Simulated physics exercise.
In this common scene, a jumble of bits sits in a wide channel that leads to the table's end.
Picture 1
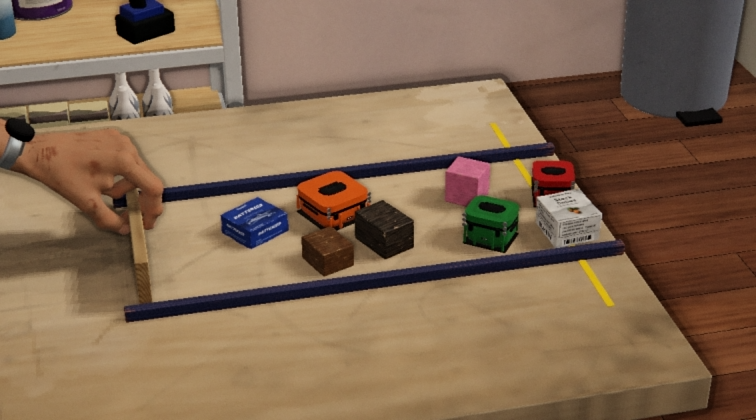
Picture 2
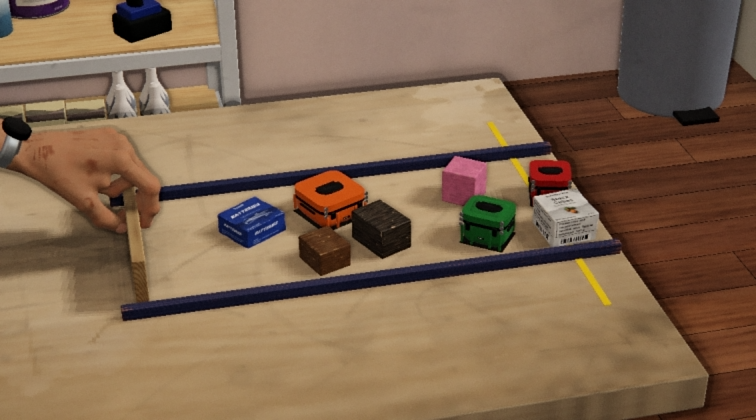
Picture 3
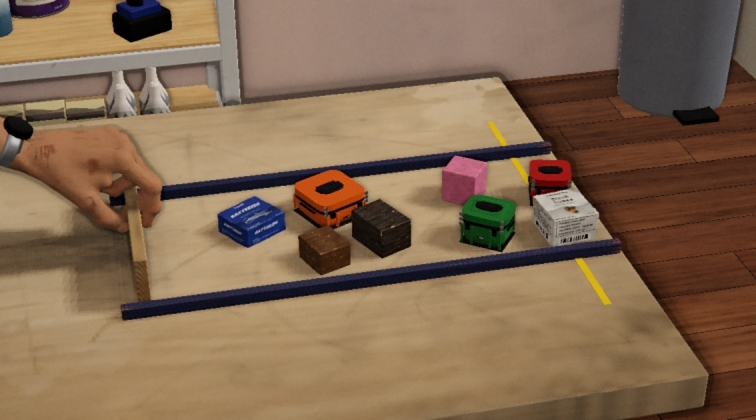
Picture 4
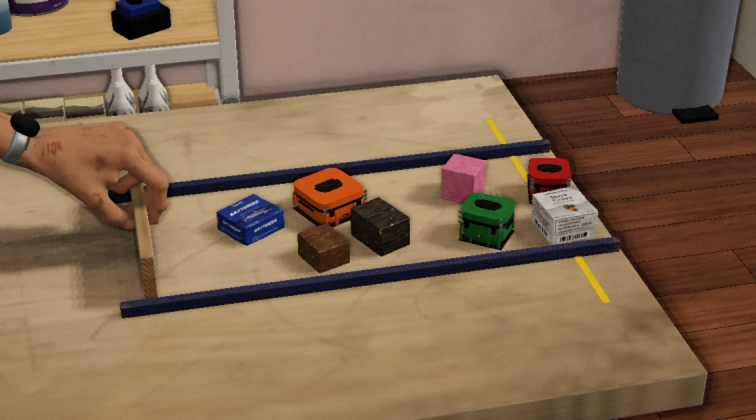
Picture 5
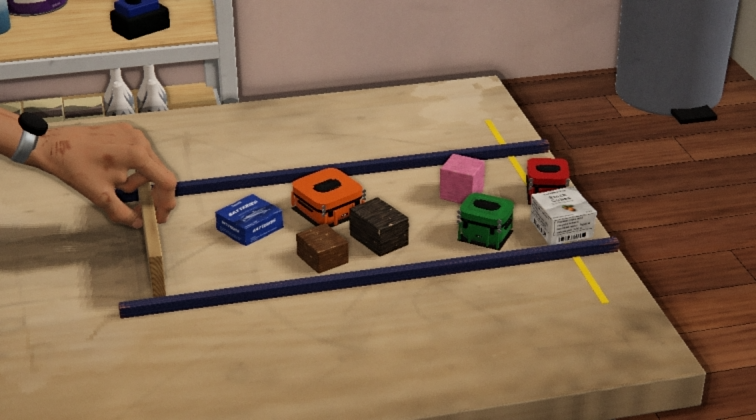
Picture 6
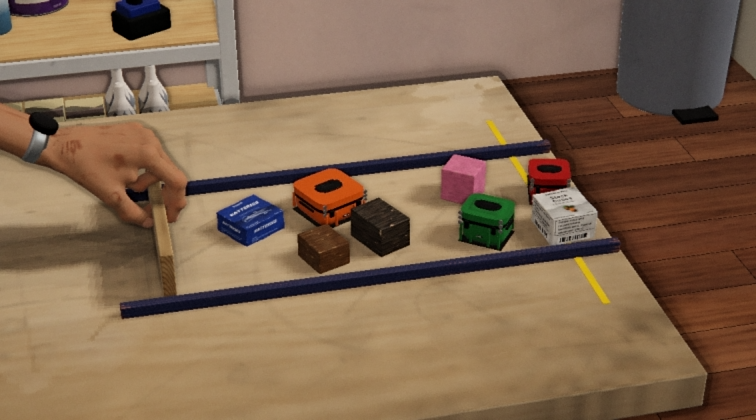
The video shows a hand holding a small wooden board upright between two dark blue rails on a table, then sliding it slightly right toward a scattered group of coloured boxes and blocks, which stay still.
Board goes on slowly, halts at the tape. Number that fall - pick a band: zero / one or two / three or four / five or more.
Band: Five or more.
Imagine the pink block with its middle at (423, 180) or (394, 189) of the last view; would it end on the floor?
For the first start it does not stay, and for the second it does not stay.
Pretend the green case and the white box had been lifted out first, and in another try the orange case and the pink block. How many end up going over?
3 for the first case, 3 for the second.
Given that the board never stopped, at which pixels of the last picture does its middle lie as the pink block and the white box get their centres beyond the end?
(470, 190) and (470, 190), roughly.
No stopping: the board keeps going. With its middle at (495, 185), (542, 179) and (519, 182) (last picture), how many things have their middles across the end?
That makes 2, 6, 5.
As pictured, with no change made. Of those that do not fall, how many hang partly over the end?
I'd put it at 2.
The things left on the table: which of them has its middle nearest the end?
Black block.
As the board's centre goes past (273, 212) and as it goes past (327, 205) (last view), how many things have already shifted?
First 2, then 4.
Soon after, none off yet; red case at rest near (548, 182); white box at rest near (564, 217); green case at rest near (487, 221).
Then, none off yet; red case at rest near (561, 181); white box moving near (574, 217); green case moved about its own width near (528, 224).
At rest, the number that fall off is five or more; fallen, orange case, pink block, green case, white box and red case.
